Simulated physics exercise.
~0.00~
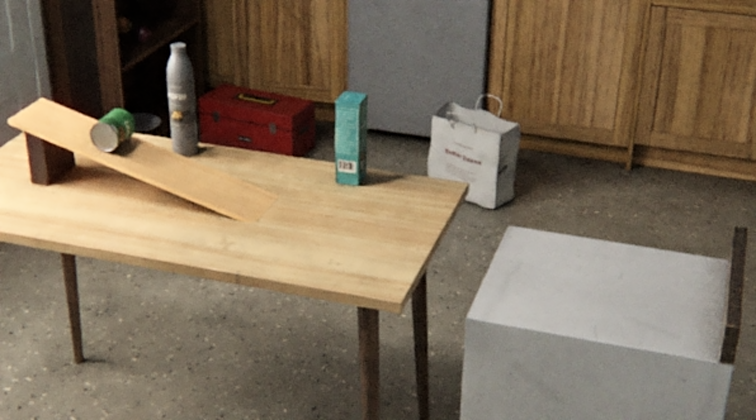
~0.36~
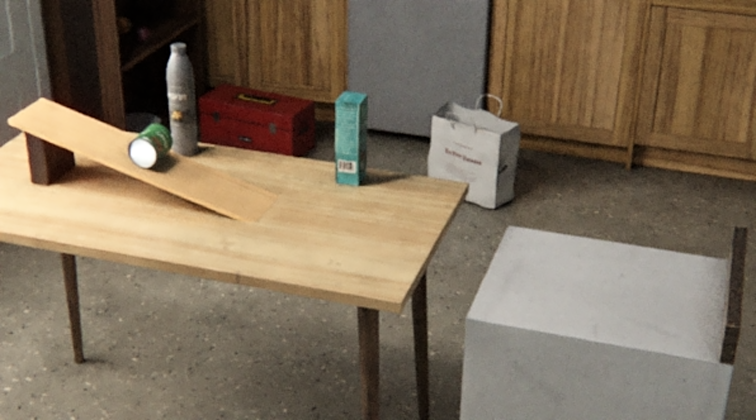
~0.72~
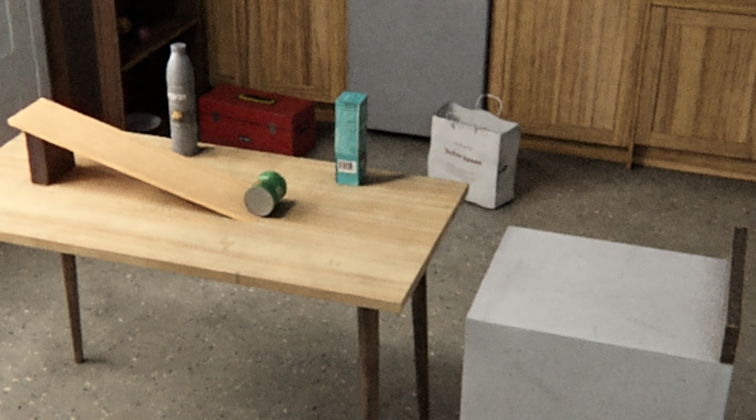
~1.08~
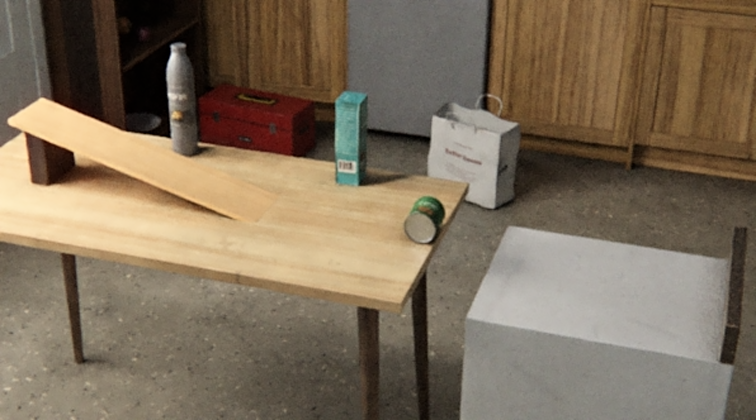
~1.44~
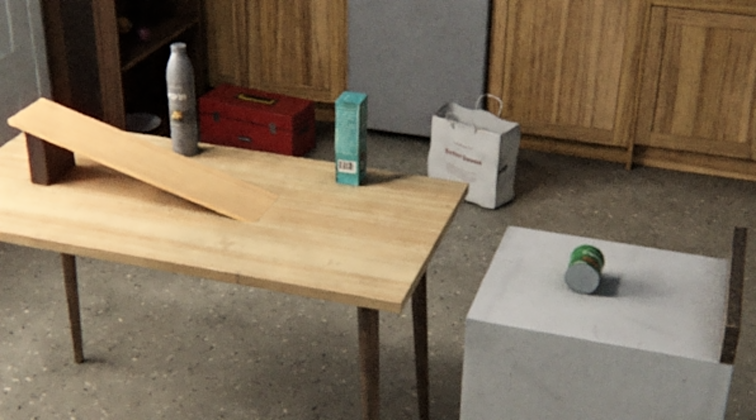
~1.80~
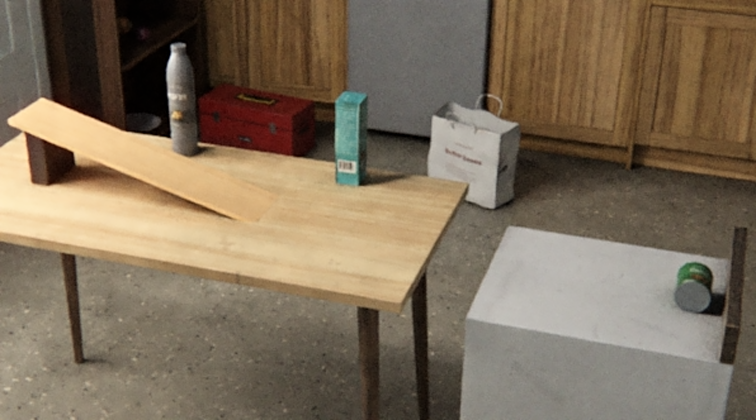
In a kitchen, a green tin rolled down a wooden ramp and across a table to the right, past a grey bottle and a turquoise carton. It crossed the gap onto a lower pale block and ended up near the upright batten at its far end.
